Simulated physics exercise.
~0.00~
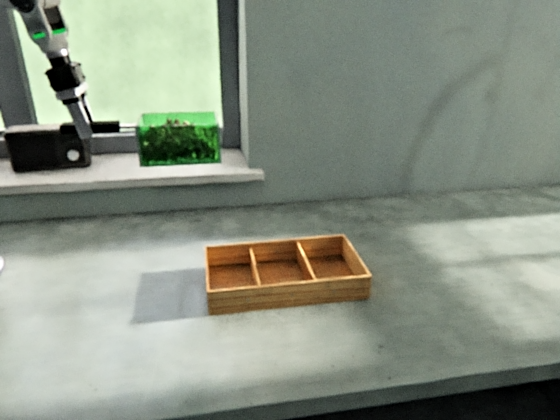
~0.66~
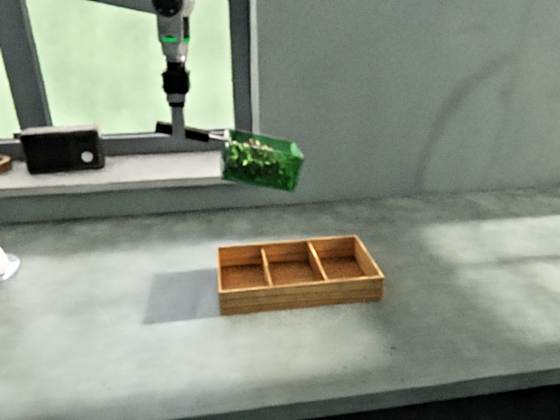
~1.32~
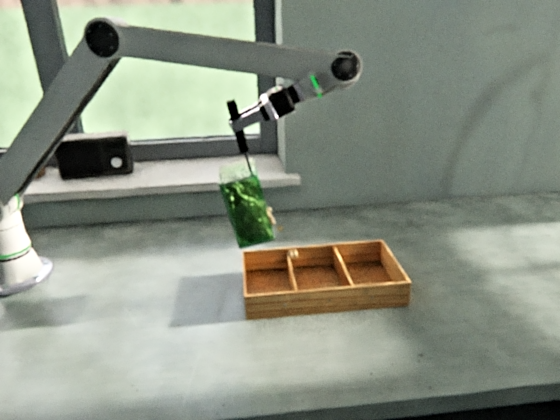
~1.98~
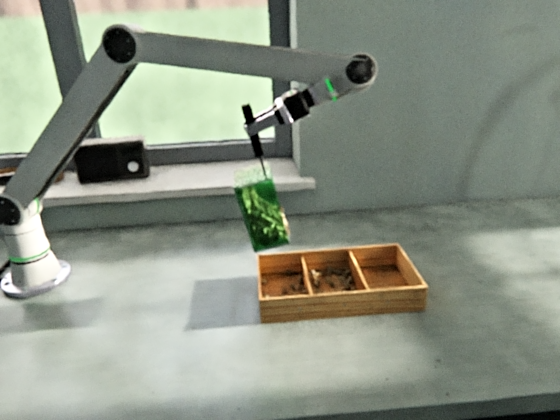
A robot arm carries a green transparent box of small pebbles from the windowsill rightward and tips it steeply over a wooden crate with three compartments, spilling some into the left and middle ones while most stay in the box.
